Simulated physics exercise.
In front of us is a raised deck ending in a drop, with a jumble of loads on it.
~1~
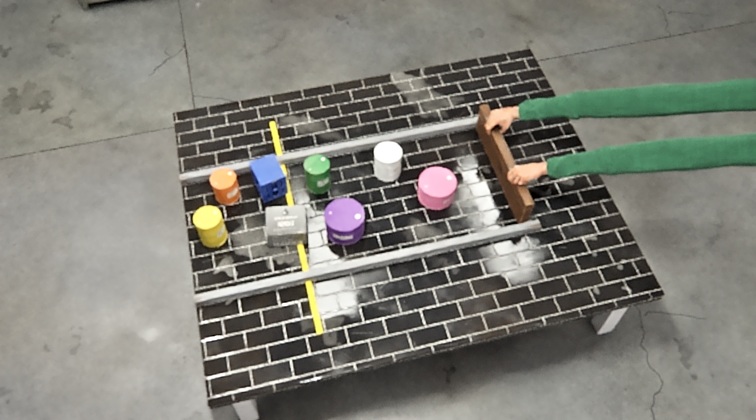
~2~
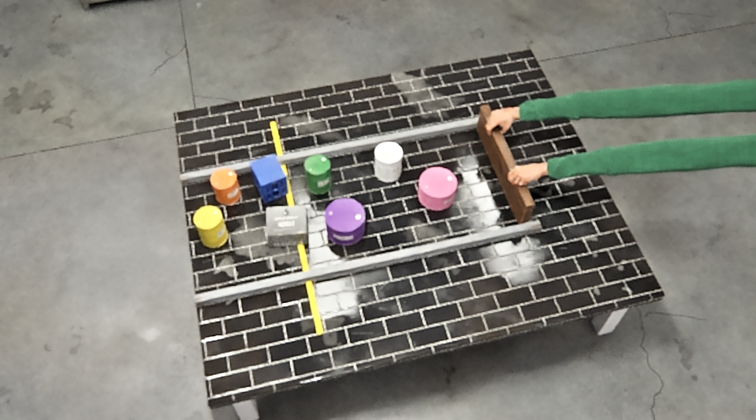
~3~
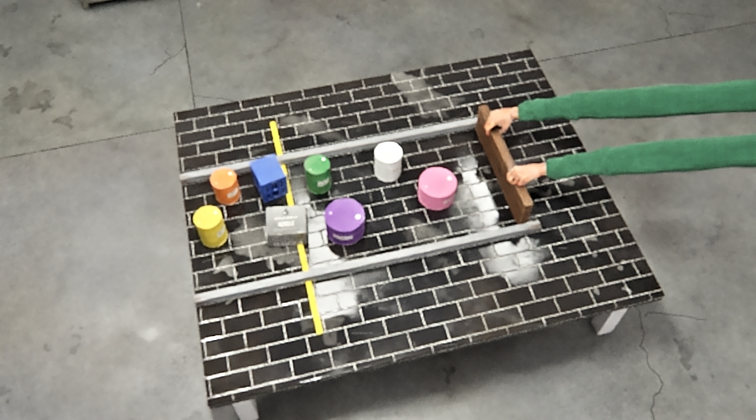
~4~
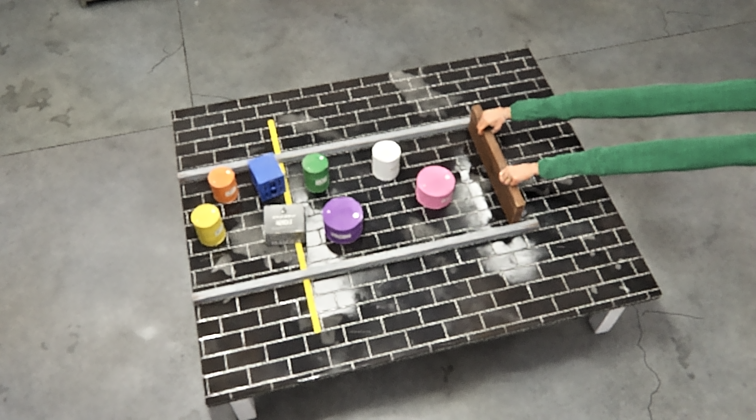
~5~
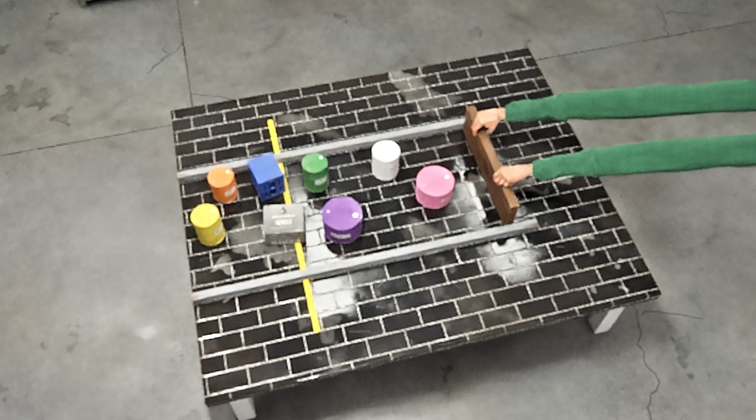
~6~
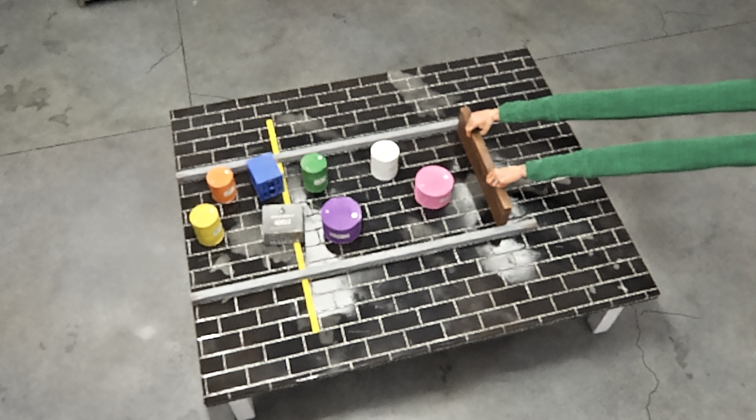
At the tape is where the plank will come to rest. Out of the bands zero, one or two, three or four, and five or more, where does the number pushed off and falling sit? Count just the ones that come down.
Count: Nil.
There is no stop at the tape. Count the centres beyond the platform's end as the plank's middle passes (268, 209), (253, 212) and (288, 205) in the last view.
Respectively 1, 2 and 0.
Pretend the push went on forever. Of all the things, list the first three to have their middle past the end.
Order: Orange canister, yellow canister, grey box.
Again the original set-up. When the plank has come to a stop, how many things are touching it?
The count in contact is 3.
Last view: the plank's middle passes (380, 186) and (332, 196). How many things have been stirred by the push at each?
At the first point the count is 3, at the second it's 6.
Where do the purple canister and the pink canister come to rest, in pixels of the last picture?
The purple canister ends at (278, 247) and the pink canister at (272, 215).
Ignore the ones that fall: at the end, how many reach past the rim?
The number overhanging is 0.
A little later, none off yet; yellow canister at rest near (207, 225); orange canister at rest near (222, 185); blue crate at rest near (266, 177).
Next, none off yet; yellow canister at rest near (207, 225); orange canister at rest near (222, 185); blue crate shifted a little near (256, 179).
When it is over, the number that fall off is zero.
